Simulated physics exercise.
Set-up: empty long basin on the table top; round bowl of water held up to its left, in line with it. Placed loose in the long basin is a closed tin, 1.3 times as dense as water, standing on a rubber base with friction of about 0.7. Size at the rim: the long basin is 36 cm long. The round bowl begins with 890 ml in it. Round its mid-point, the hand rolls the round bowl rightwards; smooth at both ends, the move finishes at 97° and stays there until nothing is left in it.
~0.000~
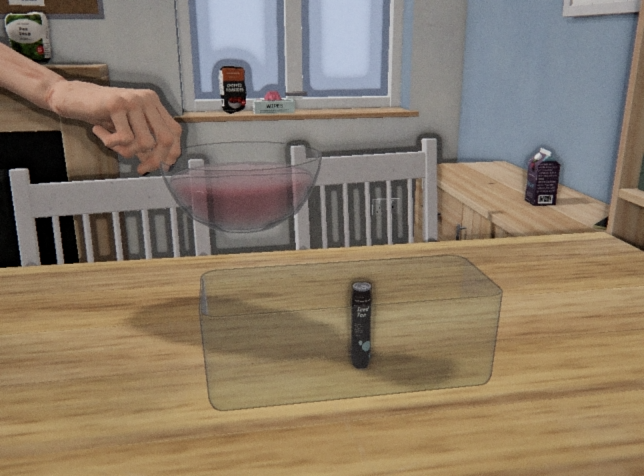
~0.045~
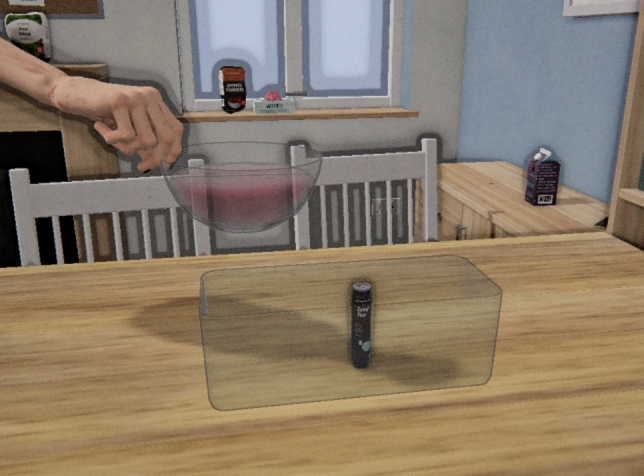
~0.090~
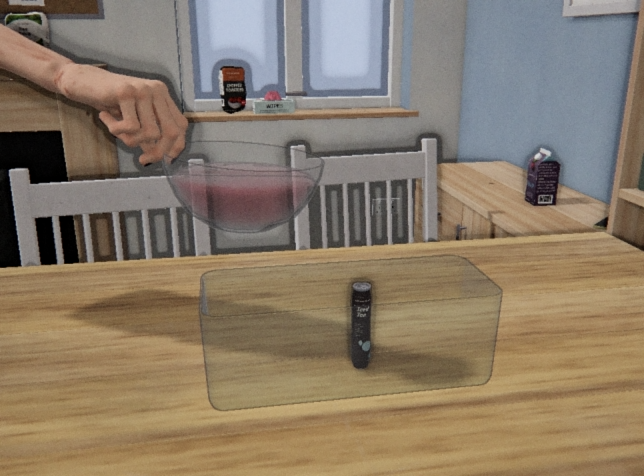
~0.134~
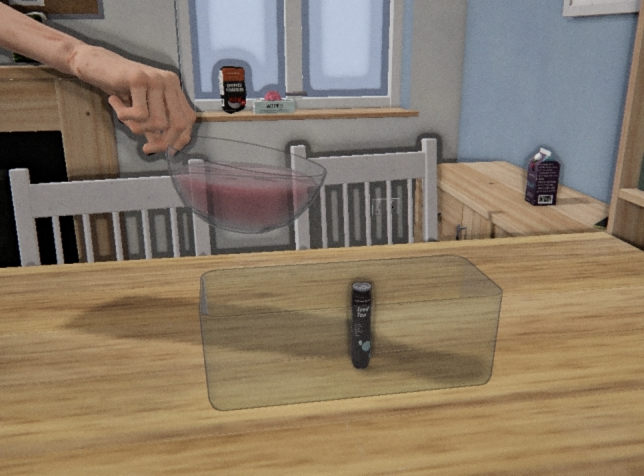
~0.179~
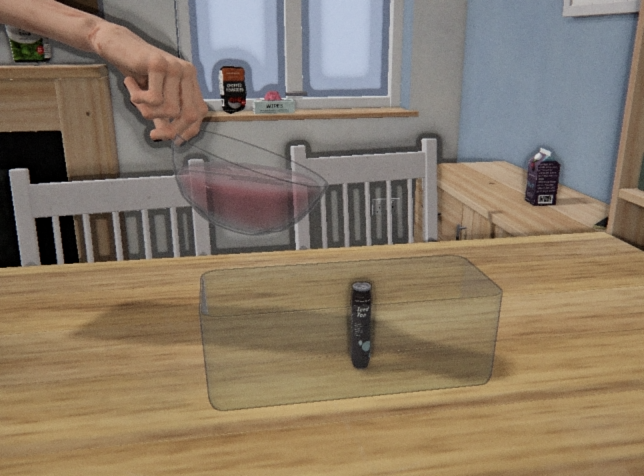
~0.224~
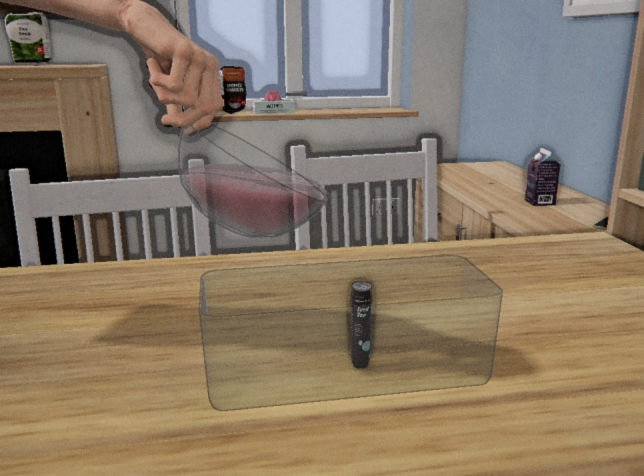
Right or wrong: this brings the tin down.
Right, the tin comes down.
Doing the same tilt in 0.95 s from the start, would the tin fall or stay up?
Result: Tin tipped over.
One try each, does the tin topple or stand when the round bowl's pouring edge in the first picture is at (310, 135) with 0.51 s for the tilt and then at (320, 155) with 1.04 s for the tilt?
Trial 1 - tin tips; trial 2 - tin tips.
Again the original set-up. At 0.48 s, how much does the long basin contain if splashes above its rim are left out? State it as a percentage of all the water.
Close to 46 in a hundred.
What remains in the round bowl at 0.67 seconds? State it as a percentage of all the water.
About 1 % is still there.
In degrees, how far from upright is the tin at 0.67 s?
Measured tilt, approx.: 5 degrees.
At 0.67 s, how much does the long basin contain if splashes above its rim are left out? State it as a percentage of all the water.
Some 94 percent of the total.
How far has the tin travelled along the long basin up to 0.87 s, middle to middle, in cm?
Near 6 cm of travel.
After 0.48 s the tilt is 90° and 16 per cent is still to pour; the tin stands where it began.
After 0.67 s the tilt is 97° and 1 per cent is still to pour; the tin leans 6°.
After 0.87 s the tilt is 97° and 0 per cent is still to pour; the tin leans 44°.
After 1.08 s the tilt is 97° and 0 per cent is still to pour; the tin lies on its side.
In the end the tin lies on its side.
